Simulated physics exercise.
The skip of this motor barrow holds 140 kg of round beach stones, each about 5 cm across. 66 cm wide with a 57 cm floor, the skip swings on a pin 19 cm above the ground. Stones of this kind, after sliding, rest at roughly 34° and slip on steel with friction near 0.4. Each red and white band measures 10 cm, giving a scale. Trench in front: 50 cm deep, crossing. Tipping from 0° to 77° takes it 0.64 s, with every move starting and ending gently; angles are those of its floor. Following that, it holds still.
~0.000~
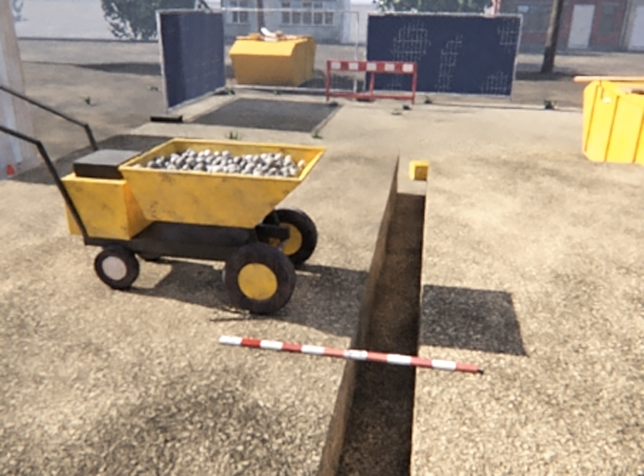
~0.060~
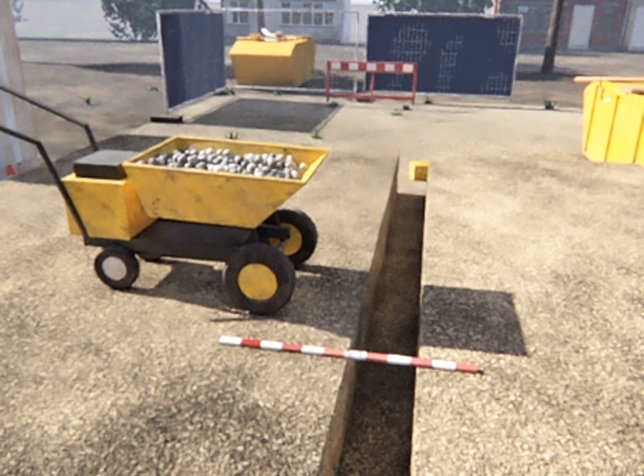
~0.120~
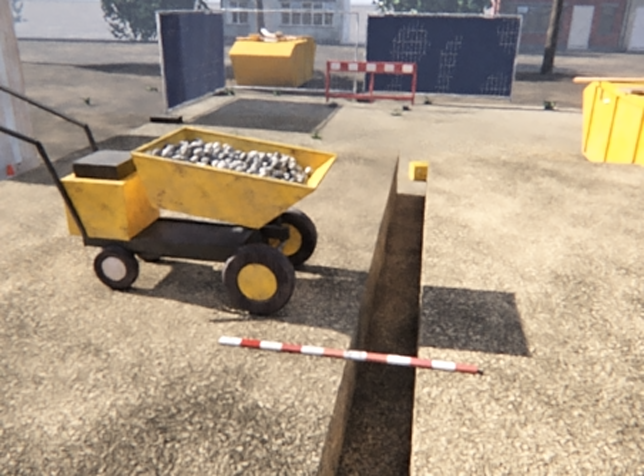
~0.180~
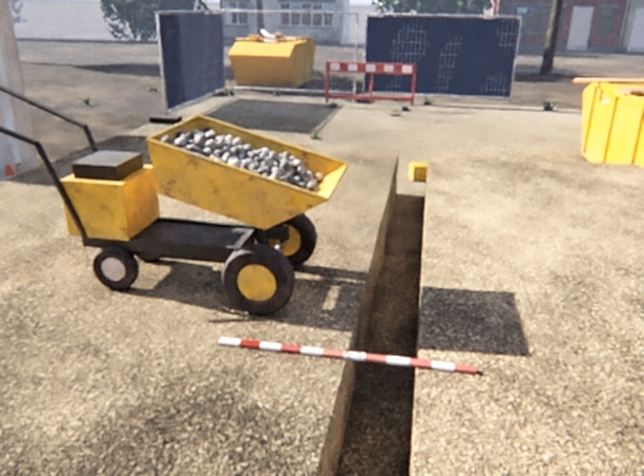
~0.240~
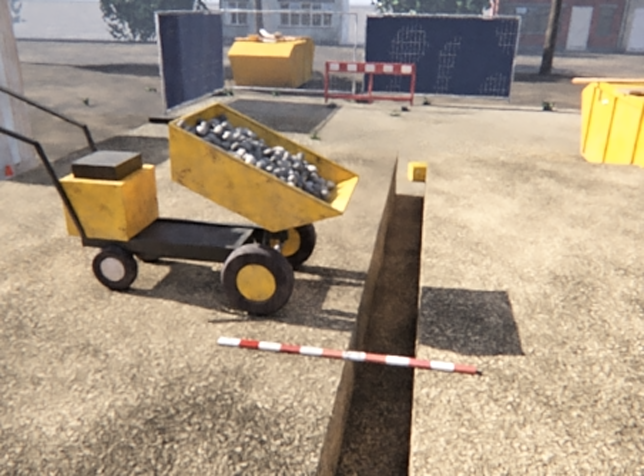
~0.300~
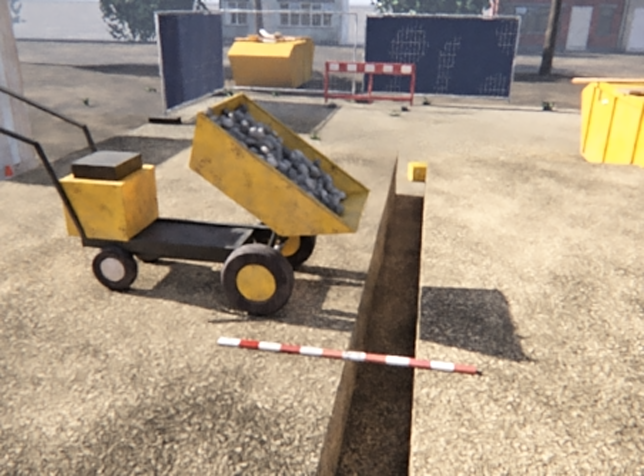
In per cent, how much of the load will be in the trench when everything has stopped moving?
Around 58 per cent of it.
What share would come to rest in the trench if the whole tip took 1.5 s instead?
My guess is near 75 percent.
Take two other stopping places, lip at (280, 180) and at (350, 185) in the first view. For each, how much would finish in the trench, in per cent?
80 %, then 5 %.
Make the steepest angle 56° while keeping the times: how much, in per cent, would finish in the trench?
Roughly 50%.
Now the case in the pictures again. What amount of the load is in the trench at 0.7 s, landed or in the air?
40 per cent, give or take.
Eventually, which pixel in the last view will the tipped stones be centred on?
About (409, 357).
After 0.5 s the floor is at 65°; 100 % in the skip; the foremost stones are at (374, 253).
After 0.7 s the floor is at 77°; 43 % in the skip, 39 % in the trench, 19 % past the trench; the foremost stones are at (458, 304).
After 1.1 s the floor is at 77°; 0 % in the skip, 58 % in the trench, 42 % past the trench; the foremost stones are past the picture's edge.
After 3.0 s the floor is at 77°; 0 % in the skip, 58 % in the trench, 42 % past the trench; the foremost stones are past the picture's edge.
